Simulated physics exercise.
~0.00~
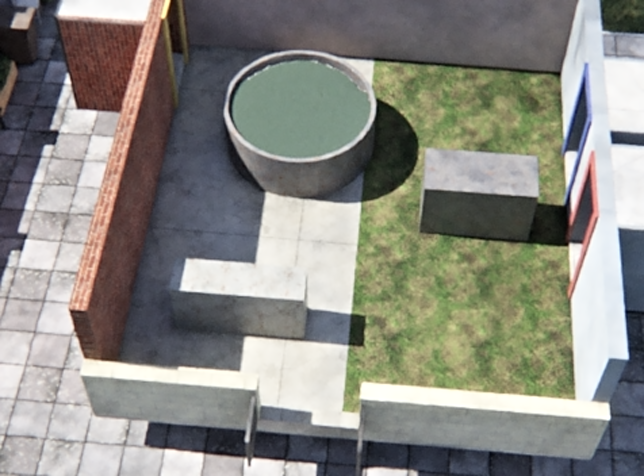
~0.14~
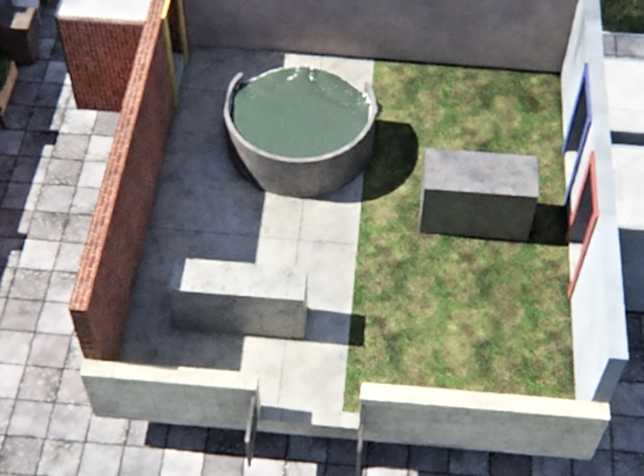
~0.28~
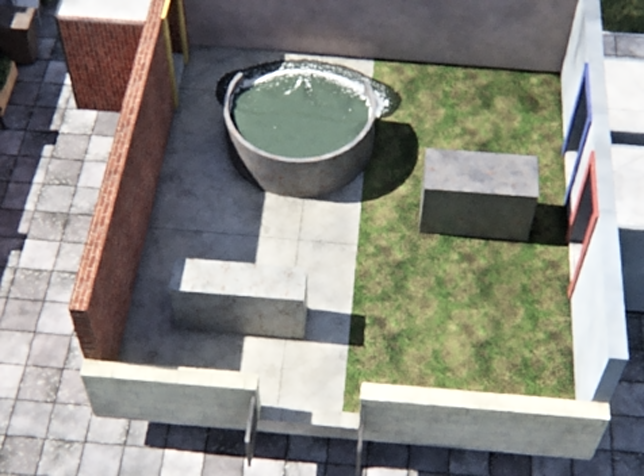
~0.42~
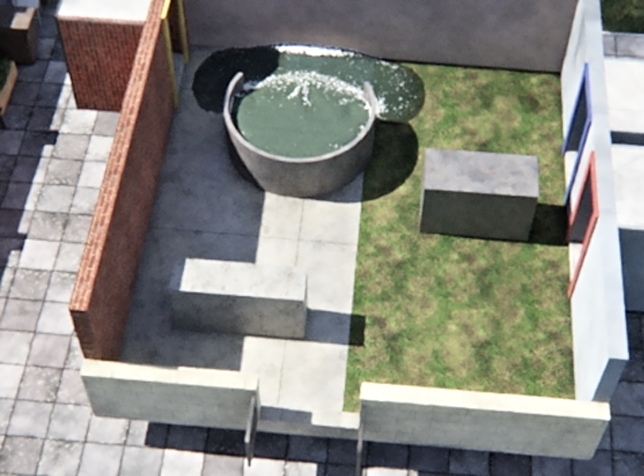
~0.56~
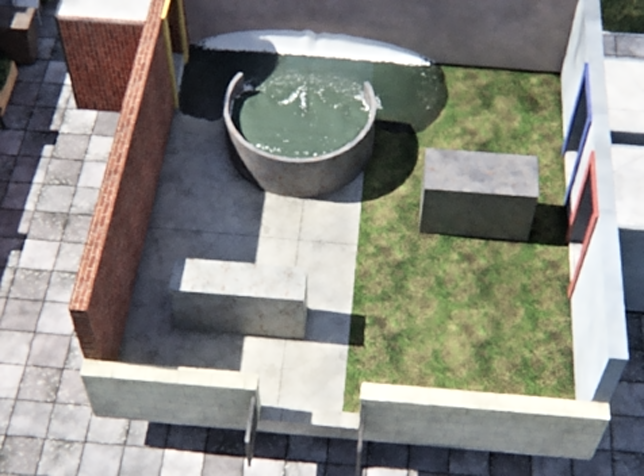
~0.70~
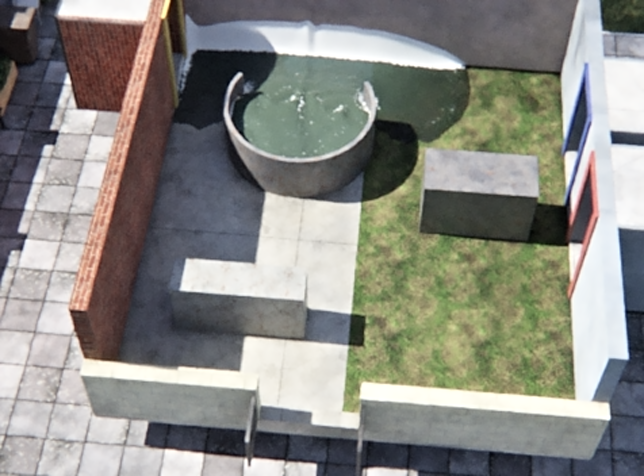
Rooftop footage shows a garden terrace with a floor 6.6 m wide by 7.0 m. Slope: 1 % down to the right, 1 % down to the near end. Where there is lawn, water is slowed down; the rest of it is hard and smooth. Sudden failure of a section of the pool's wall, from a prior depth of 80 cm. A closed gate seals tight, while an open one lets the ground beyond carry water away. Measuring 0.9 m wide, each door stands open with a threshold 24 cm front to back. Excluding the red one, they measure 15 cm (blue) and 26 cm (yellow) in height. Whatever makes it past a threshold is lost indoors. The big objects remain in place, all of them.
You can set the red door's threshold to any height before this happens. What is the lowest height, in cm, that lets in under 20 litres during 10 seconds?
About 7.5 cm.
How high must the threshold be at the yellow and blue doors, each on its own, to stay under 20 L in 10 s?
You'd want about 31 centimetres at yellow and about 13.0 centimetres at blue.
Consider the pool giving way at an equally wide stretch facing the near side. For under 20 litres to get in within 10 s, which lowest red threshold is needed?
Then it needs around 13.0 cm.
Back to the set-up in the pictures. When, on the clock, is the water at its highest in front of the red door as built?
Near 4.0 seconds.
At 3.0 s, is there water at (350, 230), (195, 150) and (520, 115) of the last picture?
Point by point, the first is spared, the second awash and the third awash.
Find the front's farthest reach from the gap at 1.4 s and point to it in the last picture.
Pixel close to (556, 78).
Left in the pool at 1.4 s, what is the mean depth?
About 36 cm.
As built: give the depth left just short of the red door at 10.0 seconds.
Lab note: Depth approx. 10.0 cm.
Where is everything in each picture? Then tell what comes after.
In the first picture, the pool at (300, 107) is whole and still, 80 cm deep; the red door at (582, 228) is dry.
In the second picture, the front is at (378, 107), 0.4 m from the gap on the far side; 0.7 m2 of floor is wet, 80 cm left at the back.
In the third picture, water pours out on the far side and has run 0.8 m, to (393, 93); about 11 cm deep outside, 80 cm at the back.
In the fourth picture, the front is at (408, 71), 1.3 m from the gap on the far side; 4.3 m2 of floor is wet, 77 cm left at the back.
In the fifth picture, the front is at (436, 64), 1.8 m from the gap on the far side; 5.7 m2 of floor is wet, 70 cm left at the back.
In the sixth picture, the front is at (466, 66), 2.3 m from the gap on the far side; 6.4 m2 of floor is wet, 68 cm left at the back; the red door at (582, 228), 5.5 m from the gap, is still 3.3 m from the nearest water.
After 1.4 s water covers 20 % of the floor, deepest (55 cm) near (309, 66); it has not reached the red door.
After 3.0 s water covers 50 % of the floor, deepest (29 cm) near (184, 71); it has not reached the red door.
After 10.0 s water covers 100 % of the floor, deepest (16 cm) near (565, 302); 10 cm at the red door, 9 litres in over its 9 cm threshold.
At the red door as built, the water arrived by 3.4 s and peaked near 12 cm at 4.2 s.
Run again over the same 10 s with other heights there, 33 litres in over 6.5 cm, 9 litres over 9 cm. The limit of 20 litres is kept from about 7.5 cm up.
